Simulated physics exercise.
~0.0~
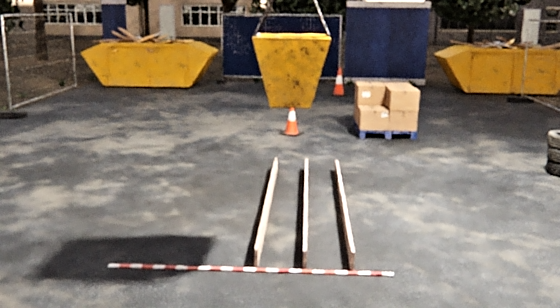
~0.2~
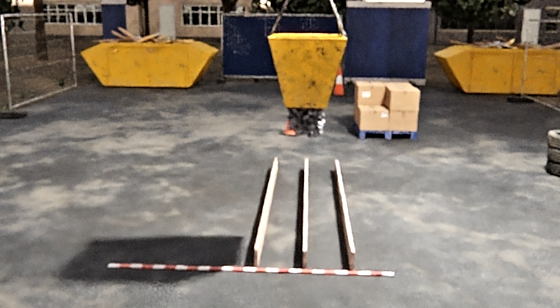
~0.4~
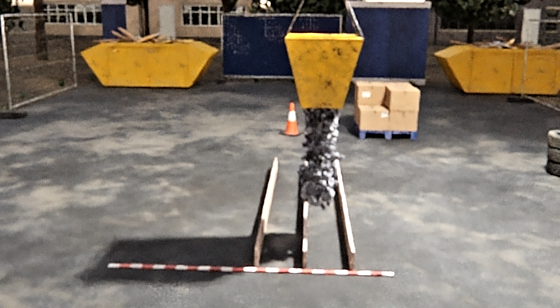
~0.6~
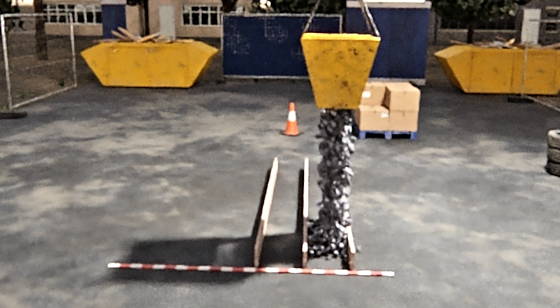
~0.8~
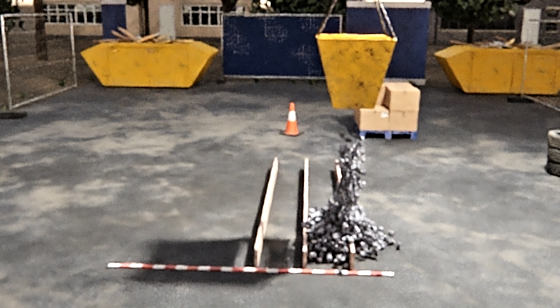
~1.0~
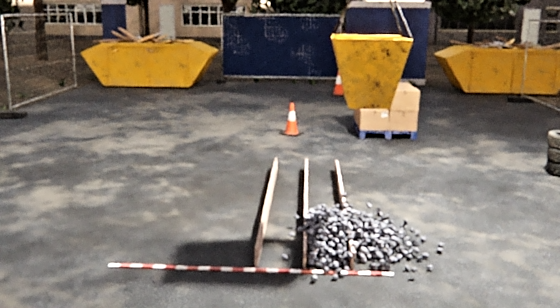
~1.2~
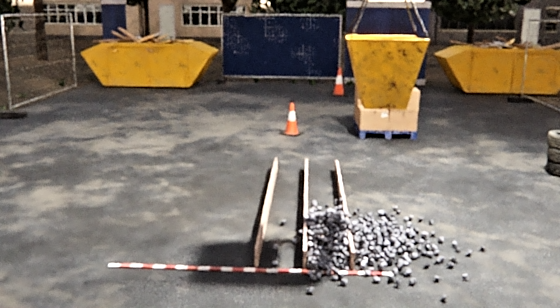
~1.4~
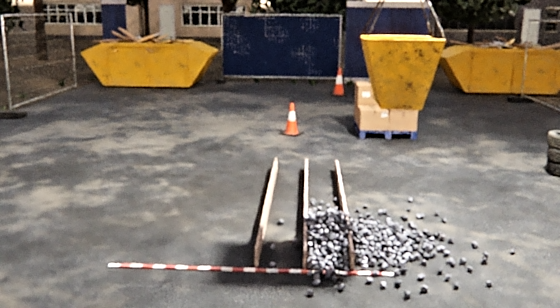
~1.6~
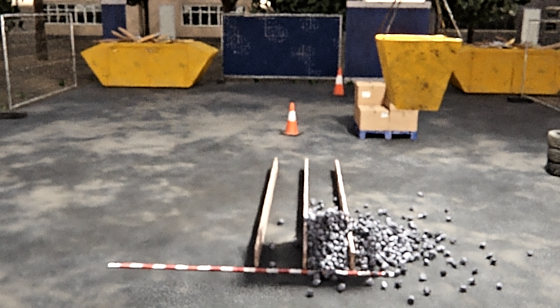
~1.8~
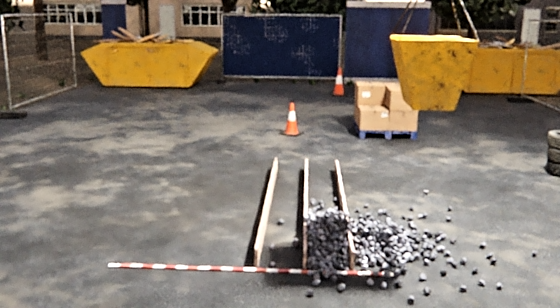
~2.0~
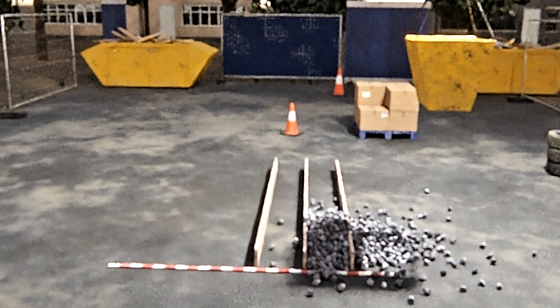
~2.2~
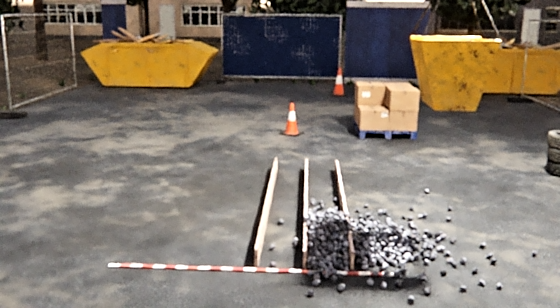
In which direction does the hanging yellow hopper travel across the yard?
The hopper travels to the right, passing in front of the boxes and ending near the yellow skip on the right-hand side.
